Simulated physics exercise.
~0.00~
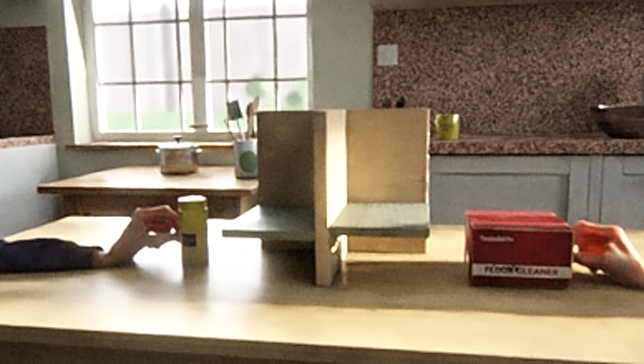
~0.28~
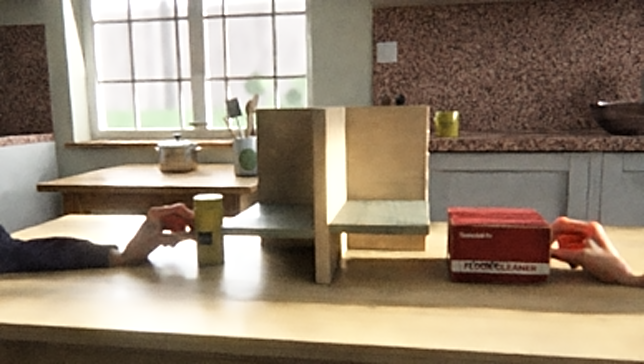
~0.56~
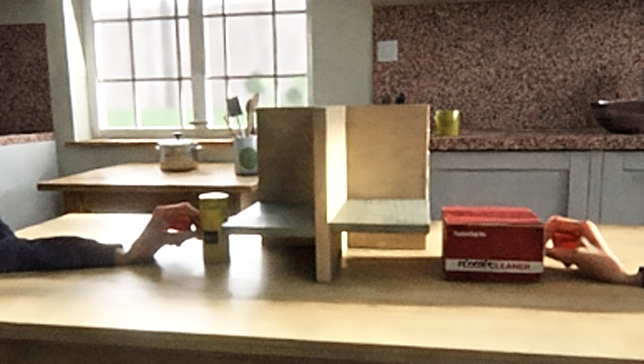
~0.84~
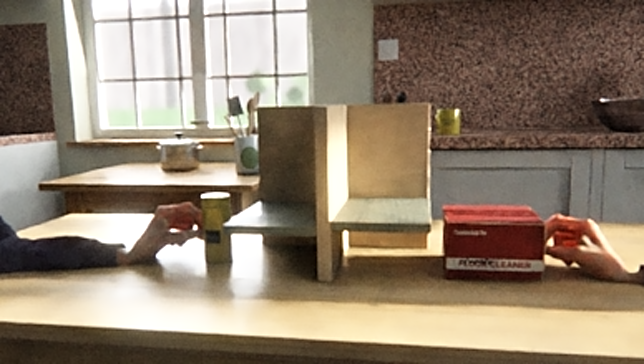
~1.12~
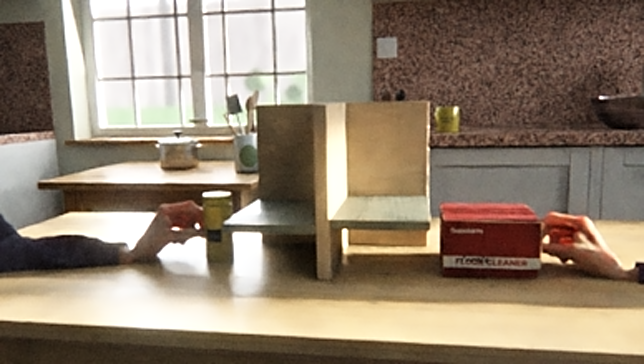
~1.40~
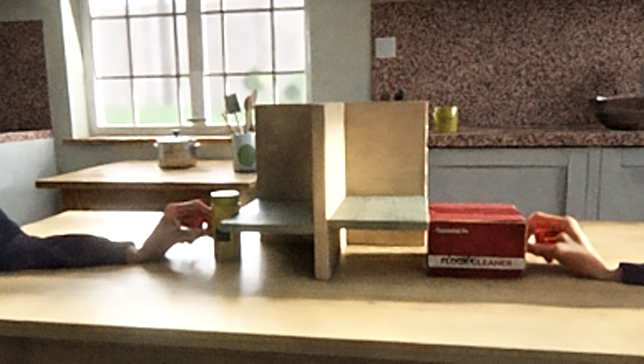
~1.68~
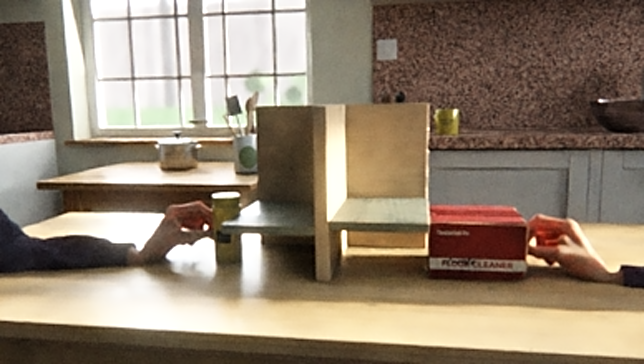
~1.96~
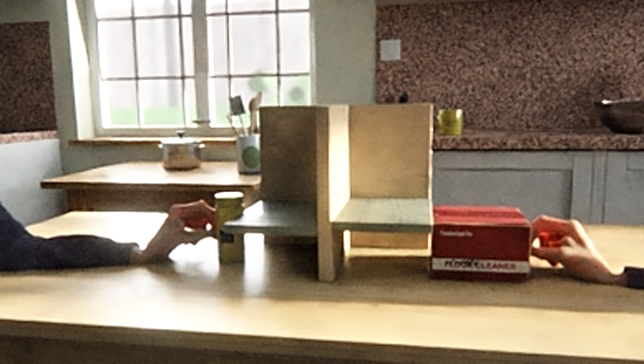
Two hands slide a yellow shaker and a red box inward until both stop at low shelves.
